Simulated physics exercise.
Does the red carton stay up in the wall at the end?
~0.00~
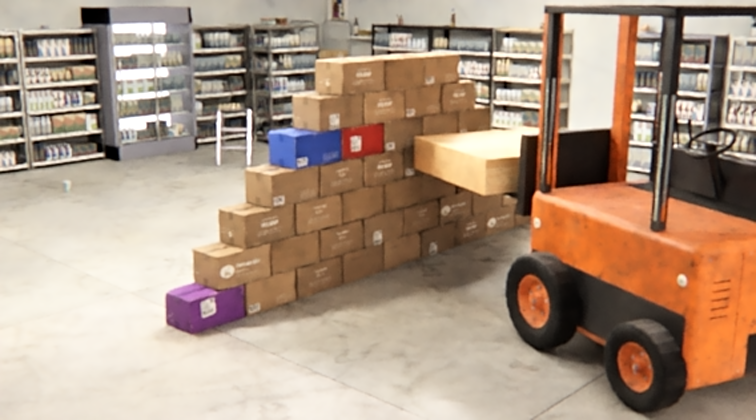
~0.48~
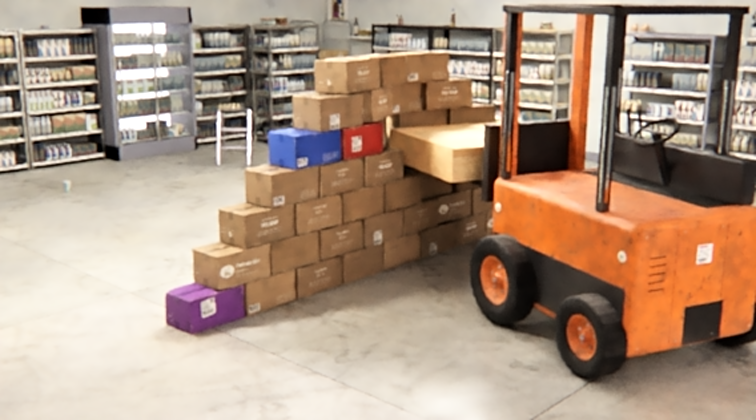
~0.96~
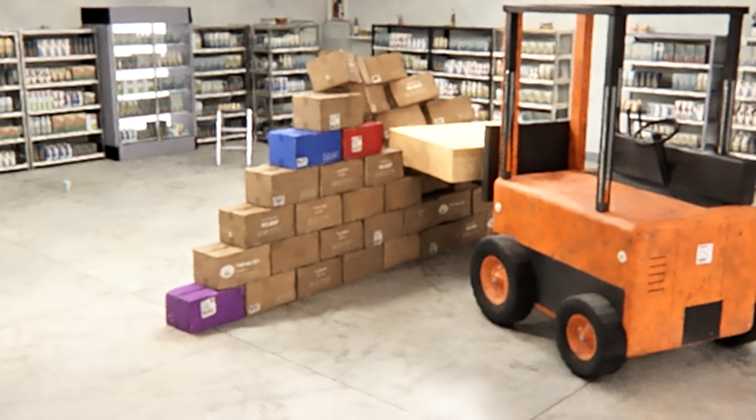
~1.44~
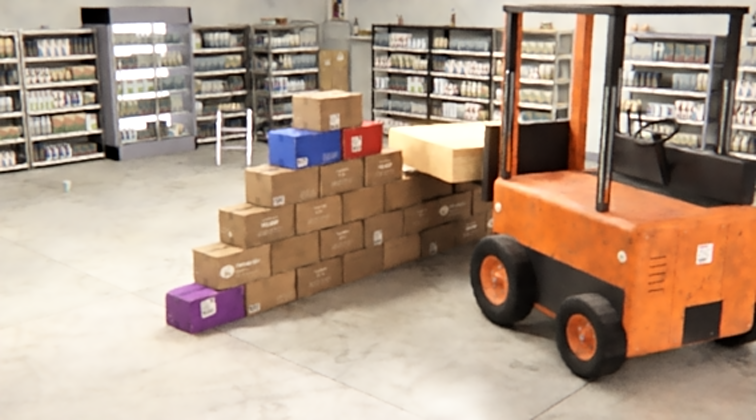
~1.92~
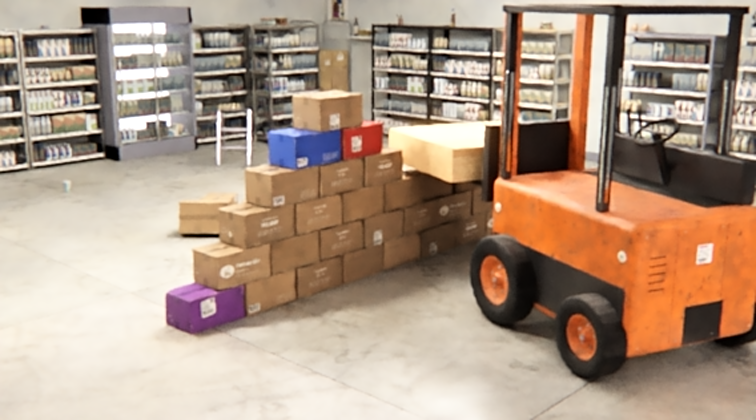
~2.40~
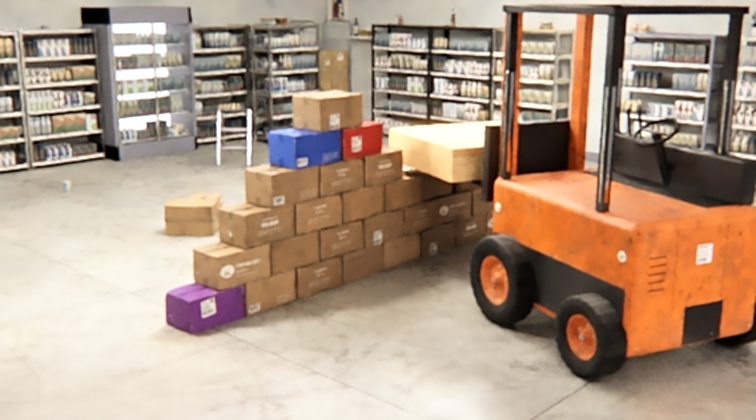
Yes, the red carton is still up in its place beside the blue one at the end.
